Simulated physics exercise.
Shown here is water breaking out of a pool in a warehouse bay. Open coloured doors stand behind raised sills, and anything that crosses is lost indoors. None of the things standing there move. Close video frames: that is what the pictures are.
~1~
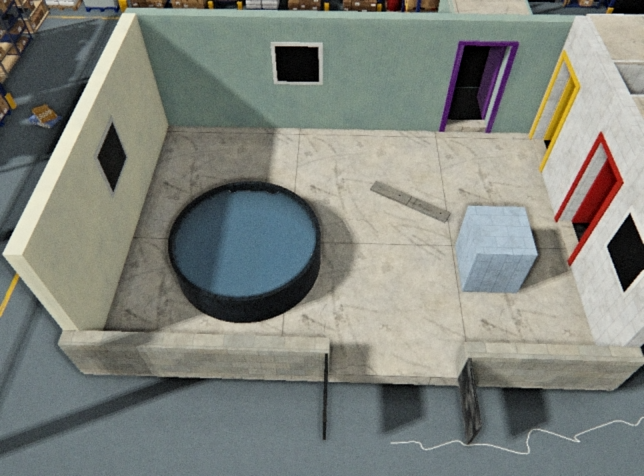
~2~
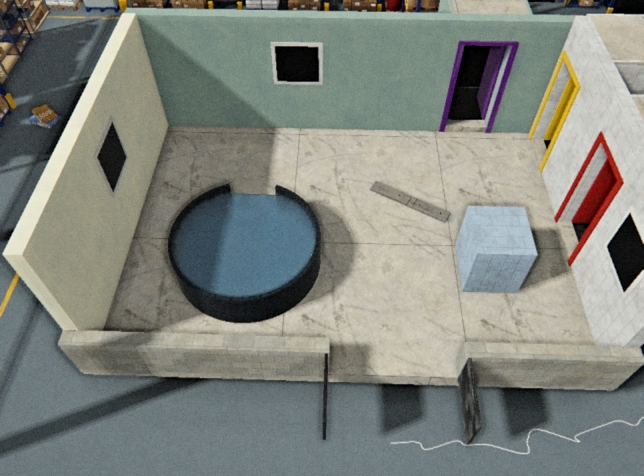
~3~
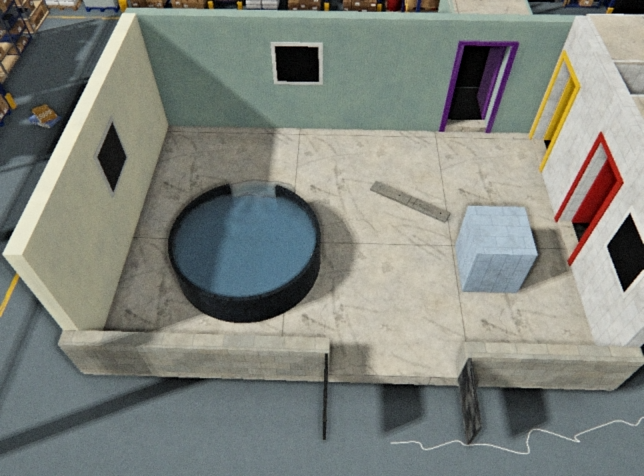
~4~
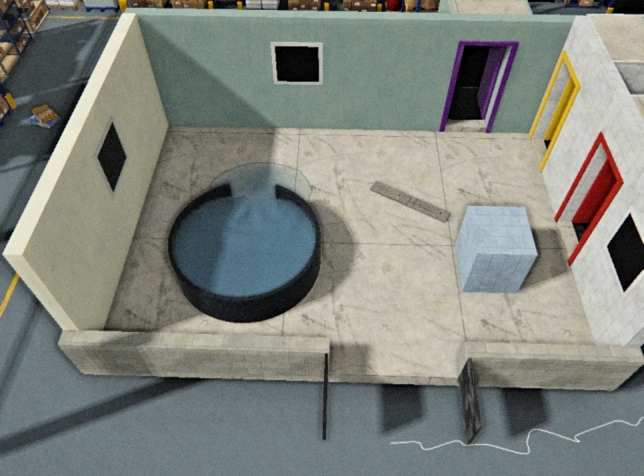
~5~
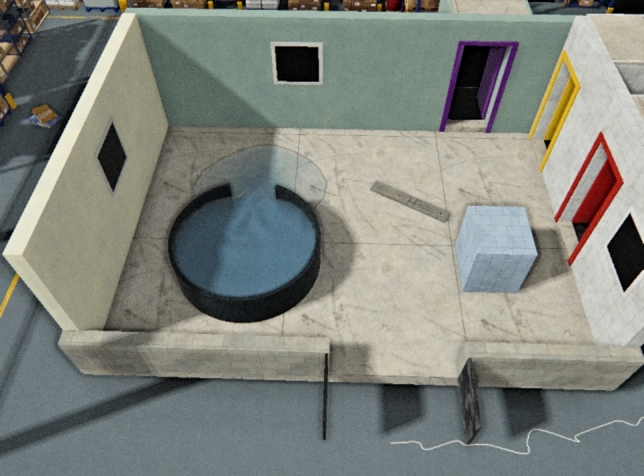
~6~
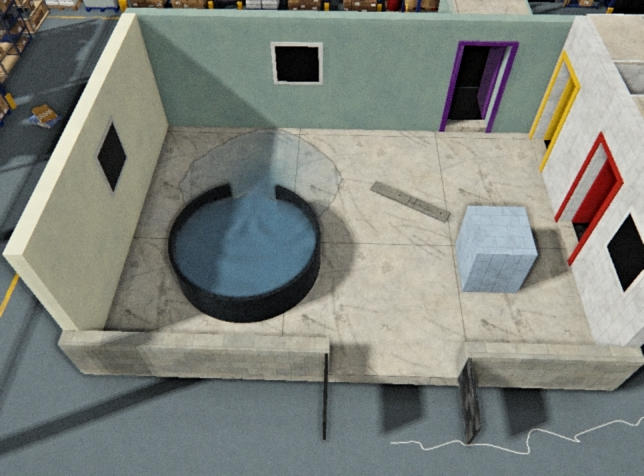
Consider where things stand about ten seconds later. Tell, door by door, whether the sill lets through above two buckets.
As I see it, the red door respects the limit; the purple door respects the limit; the yellow door breaks the limit.
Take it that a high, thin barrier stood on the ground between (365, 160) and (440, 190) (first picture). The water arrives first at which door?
First: The door marked purple.
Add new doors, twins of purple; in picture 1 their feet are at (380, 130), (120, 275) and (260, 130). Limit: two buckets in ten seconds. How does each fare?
Door one stays inside the limit, door two stays inside the limit, door three breaks the limit.
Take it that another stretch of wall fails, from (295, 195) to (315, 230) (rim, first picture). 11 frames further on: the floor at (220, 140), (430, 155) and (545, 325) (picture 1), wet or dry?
First kept bare, second soaked through, third kept bare.
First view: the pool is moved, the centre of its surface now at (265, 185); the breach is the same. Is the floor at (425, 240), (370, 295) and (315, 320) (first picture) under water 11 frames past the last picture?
Bone-dry, bone-dry, bone-dry.
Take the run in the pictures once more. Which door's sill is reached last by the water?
I pick the red-painted one.
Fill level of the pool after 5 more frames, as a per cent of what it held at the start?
Roughly 78 percent.
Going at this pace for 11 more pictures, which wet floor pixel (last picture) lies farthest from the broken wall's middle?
Close to (443, 135).
A moment on, water covers 20 % of the floor; the red door not reached, the purple door not reached, the yellow door not reached.
Next, water covers 25 % of the floor; the red door not reached, the purple door not reached, the yellow door not reached.
Then, water covers 45 % of the floor; the red door not reached, the purple door wet at the sill, nothing in, the yellow door under two buckets in.
Later, water covers 65 % of the floor; the red door wet at the sill, nothing in, the purple door wet at the sill, nothing in, the yellow door far over two buckets in.
In the end, water covers 90 % of the floor; the red door wet at the sill, nothing in, the purple door wet at the sill, nothing in, the yellow door far over two buckets in.
